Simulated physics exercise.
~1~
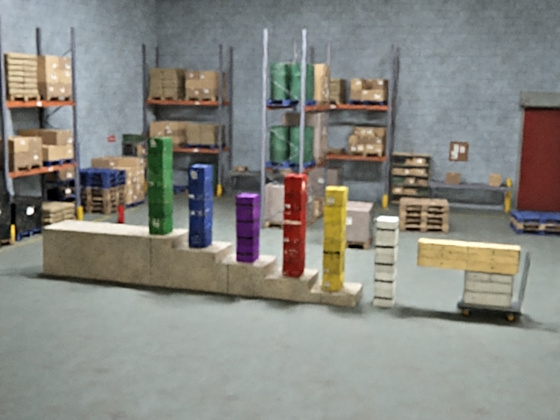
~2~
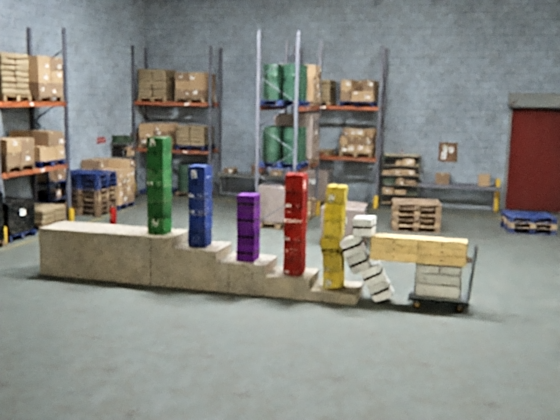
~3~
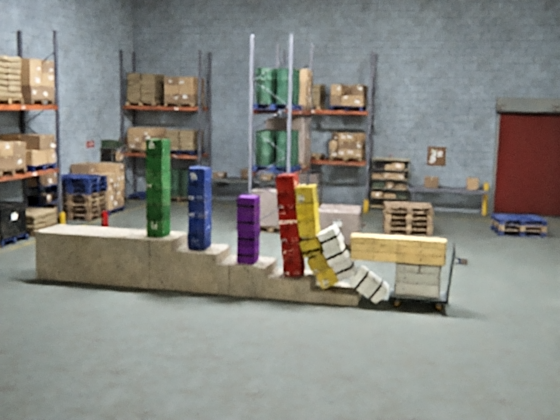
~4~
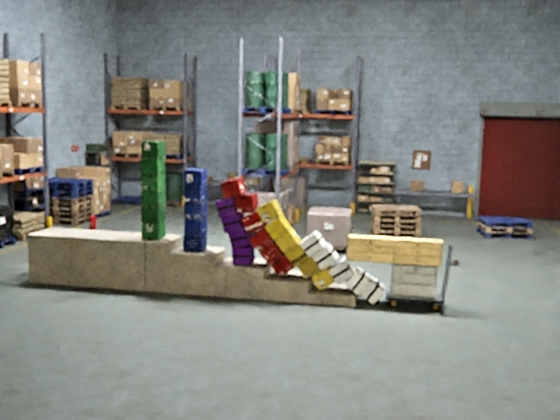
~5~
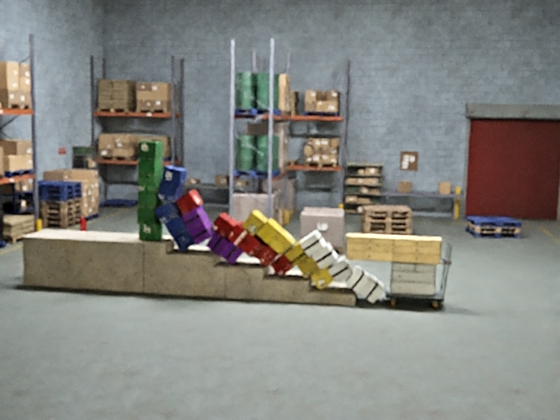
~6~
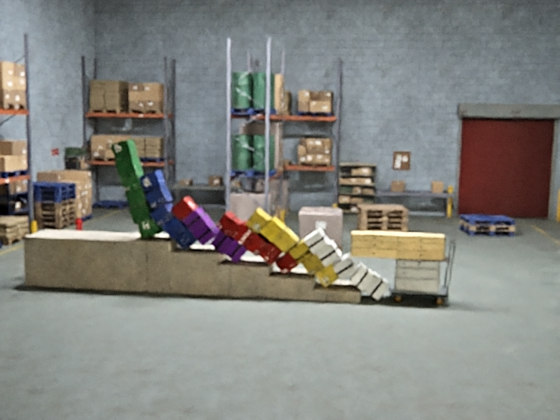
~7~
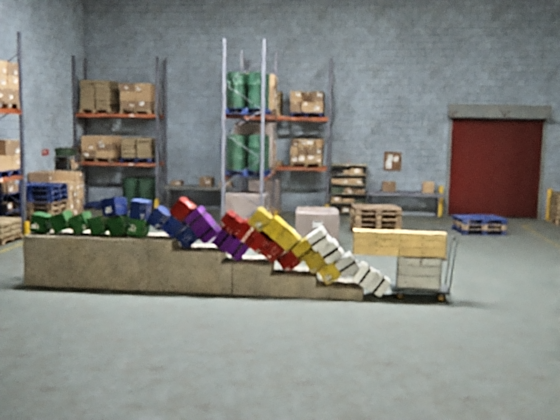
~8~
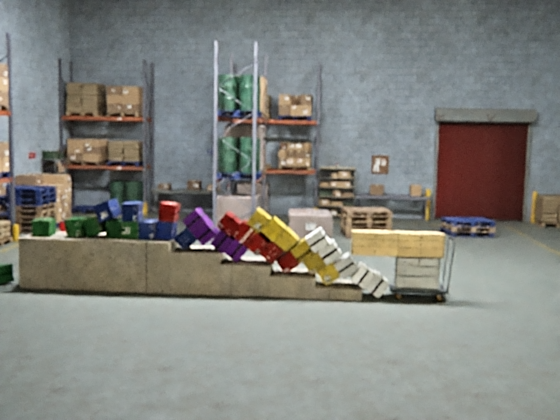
A long pale block with steps descending to the right stands in a warehouse, seen from the side, as the view drifts slightly. Green, blue, purple, red and yellow columns of cartons line it from left to right, with a white column on the floor beyond. A trolley carrying a long yellowish case rolls in from the right and knocks the white column leftward. It tips into the yellow, which topples the red, then the purple, blue and green in turn. The trolley stops at the foot, with cartons slumped along the steps and the blue and green ones strewn across the top.
